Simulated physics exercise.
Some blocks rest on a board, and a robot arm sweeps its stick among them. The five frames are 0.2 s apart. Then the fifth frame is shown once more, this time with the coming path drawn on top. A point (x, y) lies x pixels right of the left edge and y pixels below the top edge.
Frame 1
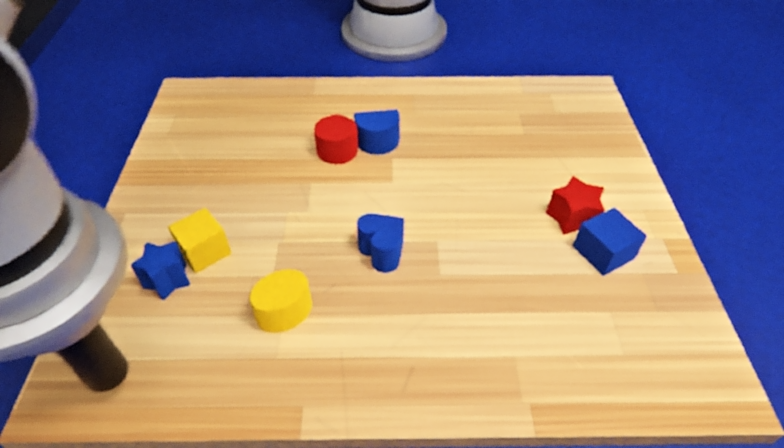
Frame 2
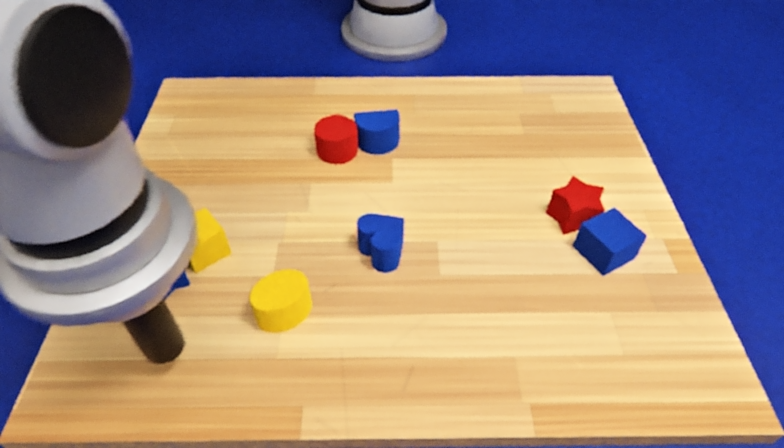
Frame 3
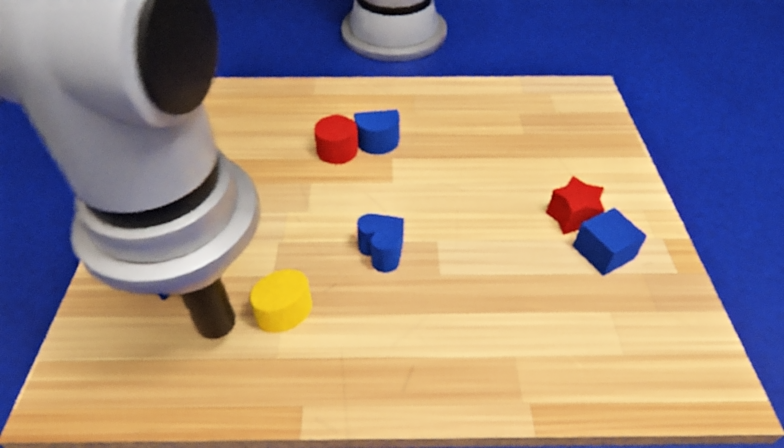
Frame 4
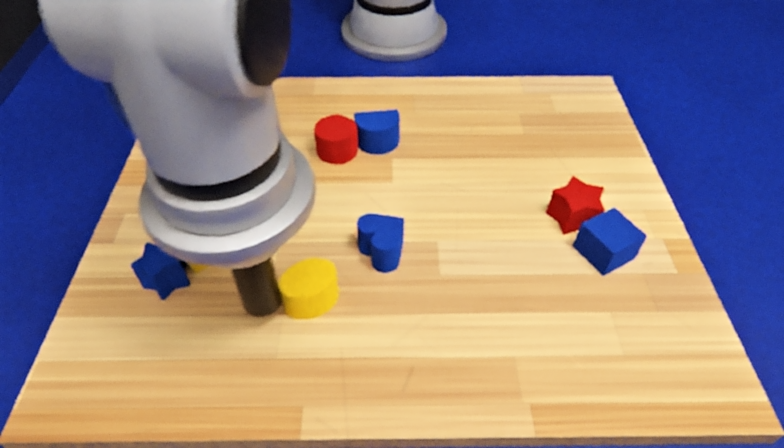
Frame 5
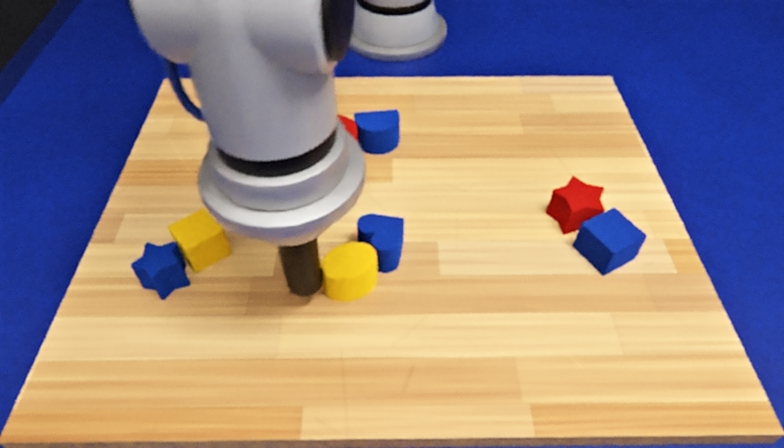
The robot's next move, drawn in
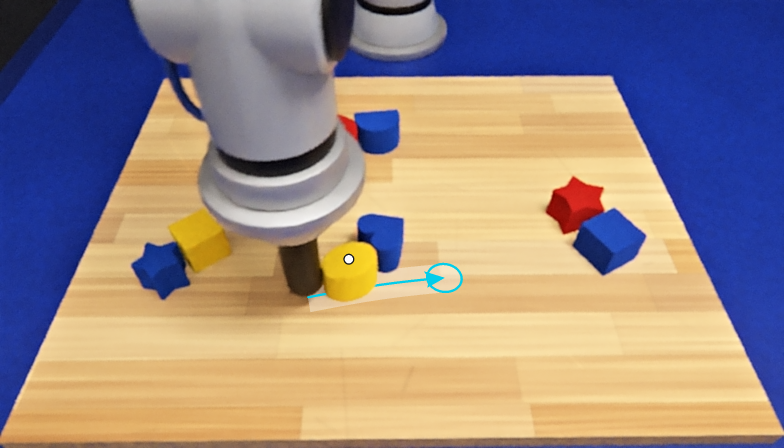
The robot arm moves right and pushes the yellow block across the board beside the blue heart-shaped block.
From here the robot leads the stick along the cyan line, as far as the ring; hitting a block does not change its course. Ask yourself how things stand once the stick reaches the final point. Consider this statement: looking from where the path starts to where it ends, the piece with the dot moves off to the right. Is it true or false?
The statement is incorrect.
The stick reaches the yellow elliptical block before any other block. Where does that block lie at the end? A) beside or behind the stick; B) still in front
That would be B.
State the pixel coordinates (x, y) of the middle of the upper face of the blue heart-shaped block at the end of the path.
The blue heart-shaped block ends near (402, 218).
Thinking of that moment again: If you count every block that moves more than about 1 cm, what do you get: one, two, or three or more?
I expect two blocks to move.
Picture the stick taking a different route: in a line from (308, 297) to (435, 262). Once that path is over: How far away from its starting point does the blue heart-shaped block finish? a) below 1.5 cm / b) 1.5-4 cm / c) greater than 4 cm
Option b.
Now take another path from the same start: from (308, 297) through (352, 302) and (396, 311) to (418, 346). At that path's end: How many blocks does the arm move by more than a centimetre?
Blocks that move over 1 cm: Two.
Drawn move, from (308, 297) through (377, 285) to (444, 278); the dot is on the yellow elliptical block.
The first path, step by step. One third of the way, stick at (353, 273); yellow elliptical block at (396, 251); blue heart-shaped block at (399, 220), turned 55° anticlockwise.
Two thirds of the way, stick at (400, 267); yellow elliptical block at (439, 241); blue heart-shaped block at (402, 218), turned 70° anticlockwise.
At the end, stick at (446, 262); yellow elliptical block at (474, 228), turned 40° anticlockwise; blue heart-shaped block at (402, 218), turned 70° anticlockwise.
